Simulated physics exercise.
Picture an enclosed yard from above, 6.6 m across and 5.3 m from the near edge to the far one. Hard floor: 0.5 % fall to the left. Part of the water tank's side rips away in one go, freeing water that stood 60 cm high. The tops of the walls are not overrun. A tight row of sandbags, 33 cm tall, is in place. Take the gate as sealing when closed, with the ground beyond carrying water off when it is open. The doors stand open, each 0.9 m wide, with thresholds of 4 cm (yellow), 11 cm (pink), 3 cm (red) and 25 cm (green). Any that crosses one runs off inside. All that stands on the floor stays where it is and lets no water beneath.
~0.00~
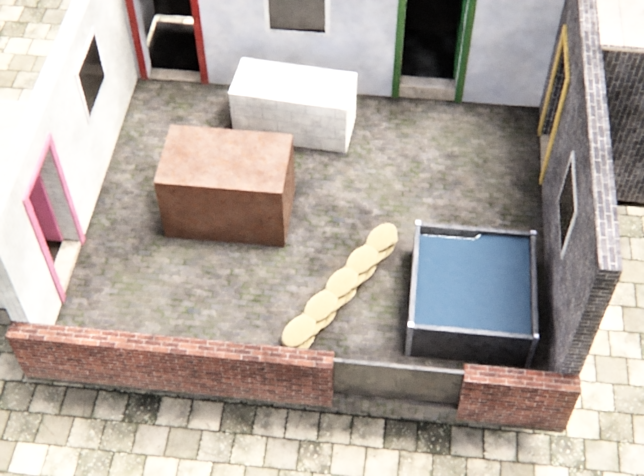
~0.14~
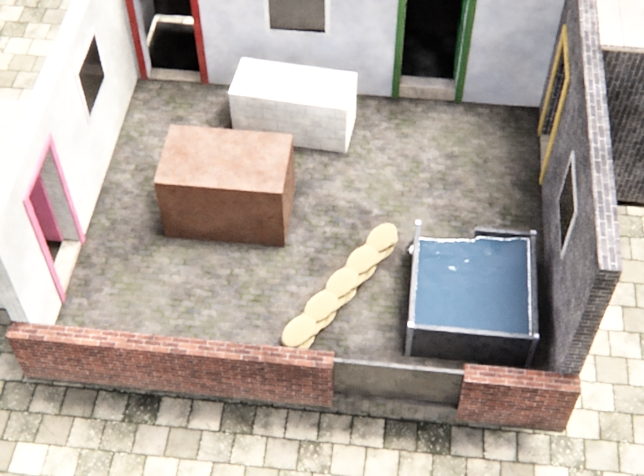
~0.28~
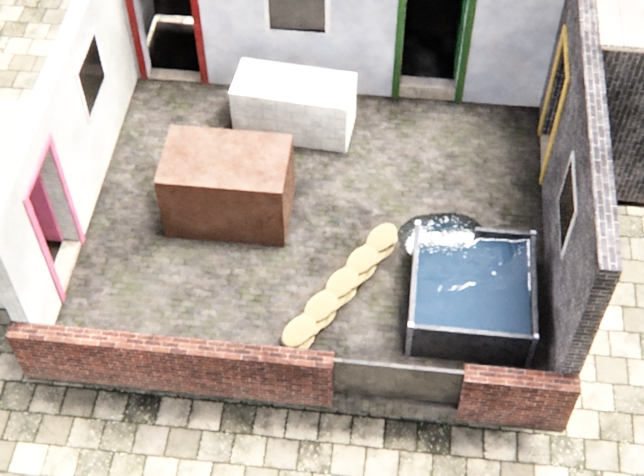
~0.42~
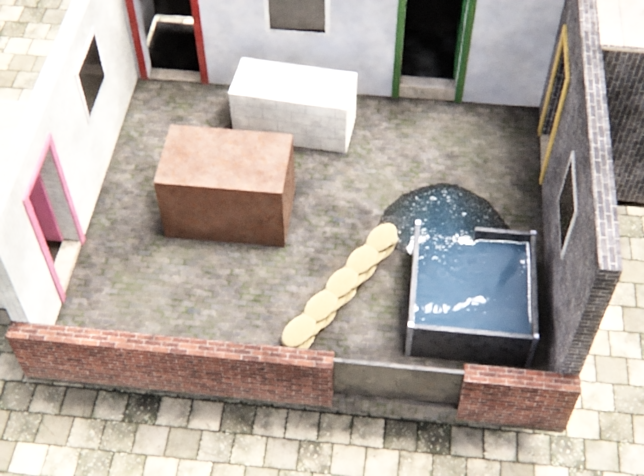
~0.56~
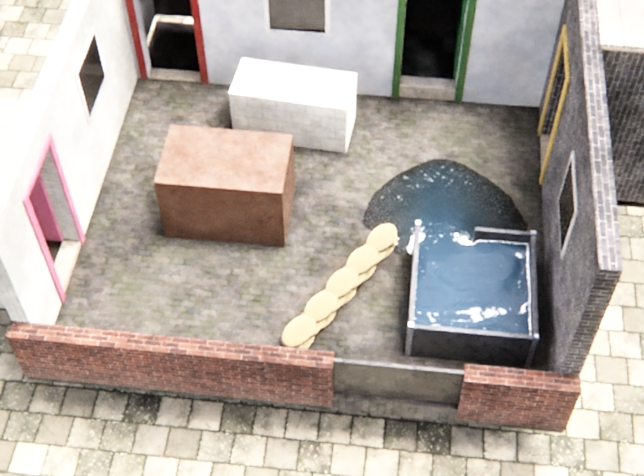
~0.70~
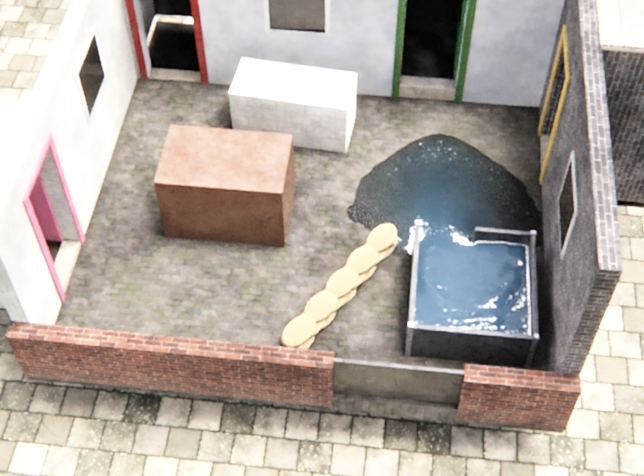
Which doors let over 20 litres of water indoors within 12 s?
Result: At the yellow door the amount let in will top the limit, at the pink door the amount let in will fall short of the limit, at the red door the amount let in will top the limit, at the green door the amount let in will fall short of the limit.
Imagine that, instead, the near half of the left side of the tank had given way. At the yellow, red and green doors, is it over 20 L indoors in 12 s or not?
For yellow, too little; for red, too much; for green, too little.
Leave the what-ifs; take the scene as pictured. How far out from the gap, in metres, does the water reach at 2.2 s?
I'd say close to 4.4 m.
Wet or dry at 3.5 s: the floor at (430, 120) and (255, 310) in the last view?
I'd call them drenched and then spared.
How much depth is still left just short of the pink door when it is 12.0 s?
The depth comes to around 3.0 centimetres.
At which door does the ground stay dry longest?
It would be the pink one.
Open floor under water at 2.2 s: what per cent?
Some 35 per cent of the floor is wet.
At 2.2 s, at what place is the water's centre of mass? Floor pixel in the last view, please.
The water's centre sits at about (443, 226).
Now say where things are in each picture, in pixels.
The first frame shows still water, 60 cm deep, in the water tank at (474, 281).
In the second frame, the front is at a hidden place, 0.4 m from the gap on the water tank's far side; 0.2 m2 of floor is under water; 60 cm left at the back of the water tank.
In the third frame, the front is at (470, 223), 0.8 m from the gap on the water tank's far side; 0.7 m2 of floor is under water; 60 cm left at the back of the water tank.
In the fourth frame, water pours out on the water tank's far side and has run 1.3 m, to (458, 191); typically 6 cm deep outside, 59 cm at the water tank's back.
In the fifth frame, water pours out on the water tank's far side and has run 1.8 m, to (432, 165); typically 4 cm deep outside, 53 cm at the water tank's back.
In the sixth frame, water pours out on the water tank's far side and has run 2.3 m, to (433, 139); typically 4 cm deep outside, 49 cm at the water tank's back.
After 1.4 s water covers 30 % of the floor and is deepest (28 cm) near (435, 246); yellow door 7 cm at the sill, 0 L in, pink door not reached, red door not reached, green door 19 cm at the sill, 0 L in.
After 2.2 s water covers 35 % of the floor and is deepest (26 cm) near (533, 128); yellow door 8 cm at the sill, 4 L in, pink door not reached, red door not reached, green door 23 cm at the sill, 0 L in.
After 3.5 s water covers 45 % of the floor and is deepest (18 cm) near (464, 147); yellow door 11 cm at the sill, 32 L in, pink door not reached, red door 3 cm at the sill, 0 L in, green door 15 cm at the sill, 0 L in.
After 7.0 s water covers 65 % of the floor and is deepest (11 cm) near (132, 98); yellow door 9 cm at the sill, 93 L in, pink door 3 cm at the sill, 0 L in, red door 5 cm at the sill, 8 L in, green door 9 cm at the sill, 0 L in.
After 12.0 s water covers 90 % of the floor and is deepest (8 cm) near (113, 154); yellow door 4 cm at the sill, 113 L in, pink door 3 cm at the sill, 0 L in, red door 6 cm at the sill, 48 L in, green door 5 cm at the sill, 0 L in.
